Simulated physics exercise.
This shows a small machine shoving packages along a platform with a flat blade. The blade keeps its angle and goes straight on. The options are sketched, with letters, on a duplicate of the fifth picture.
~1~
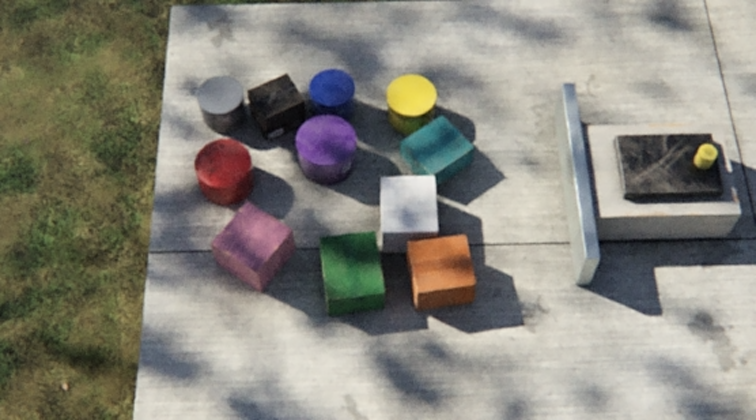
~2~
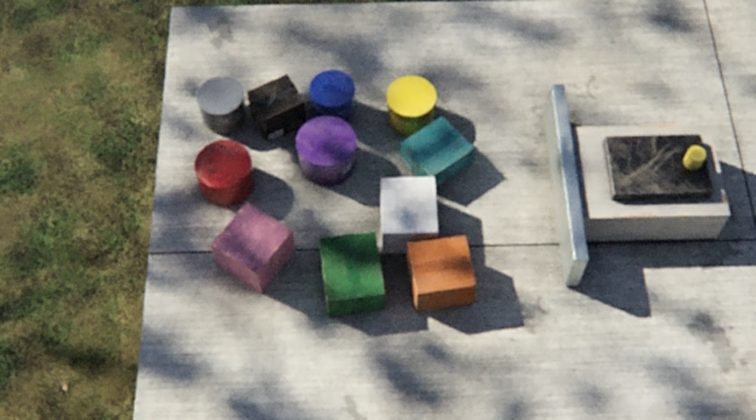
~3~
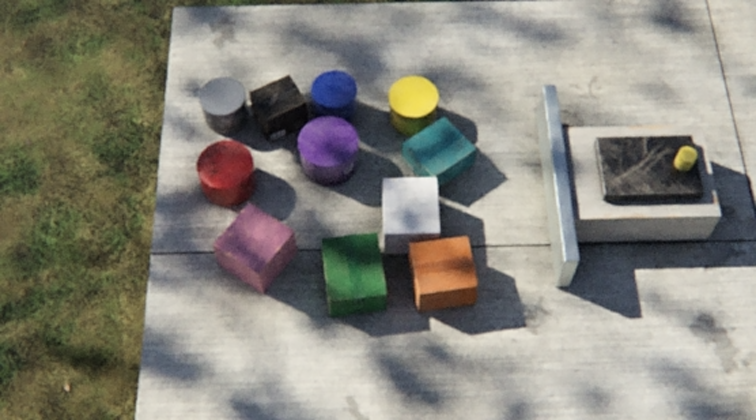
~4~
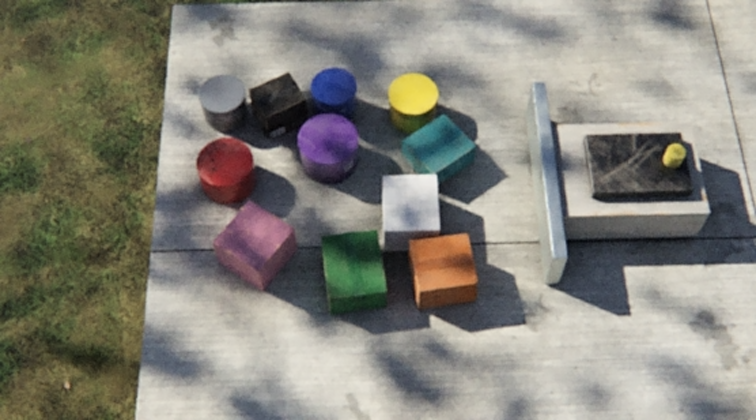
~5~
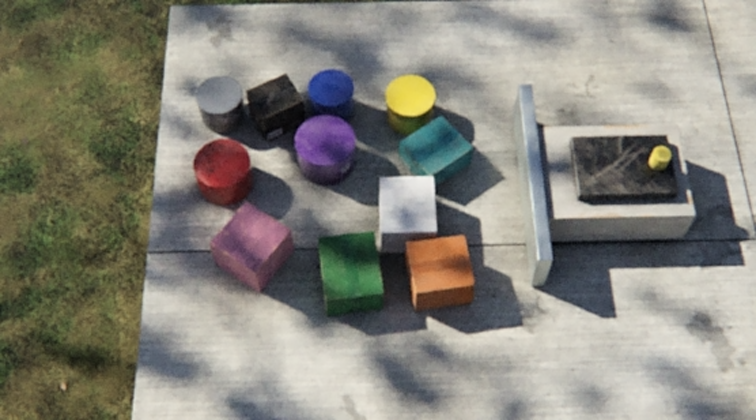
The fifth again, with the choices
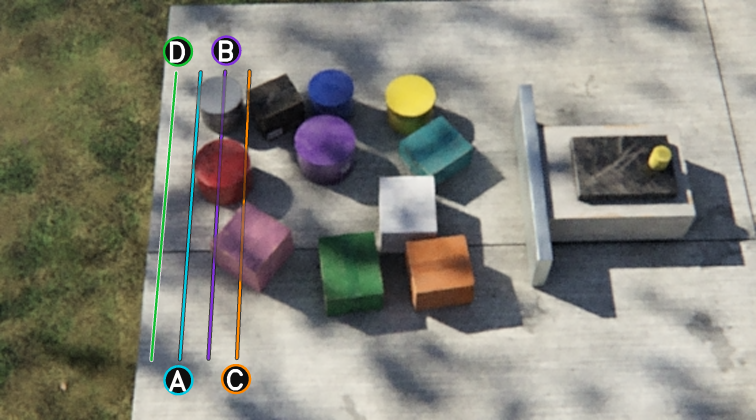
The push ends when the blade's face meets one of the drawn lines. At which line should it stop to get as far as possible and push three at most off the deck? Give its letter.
No farther than C.
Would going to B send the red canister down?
Yes.
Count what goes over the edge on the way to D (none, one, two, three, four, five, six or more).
In all, six or more.
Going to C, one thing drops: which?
The pink crate goes over.
On the copy, A at (191, 205); B at (217, 204); C at (244, 204); D at (165, 205).
On C. First, robot (511, 168); yellow pail (393, 104); orange box (396, 272).
Then, robot (406, 170); pink crate (176, 241); red canister (186, 184).
Finally, robot (325, 172); pink crate over the edge; purple pail (158, 145); one fallen.
By contrast, A drops five; B drops five; D drops eight.
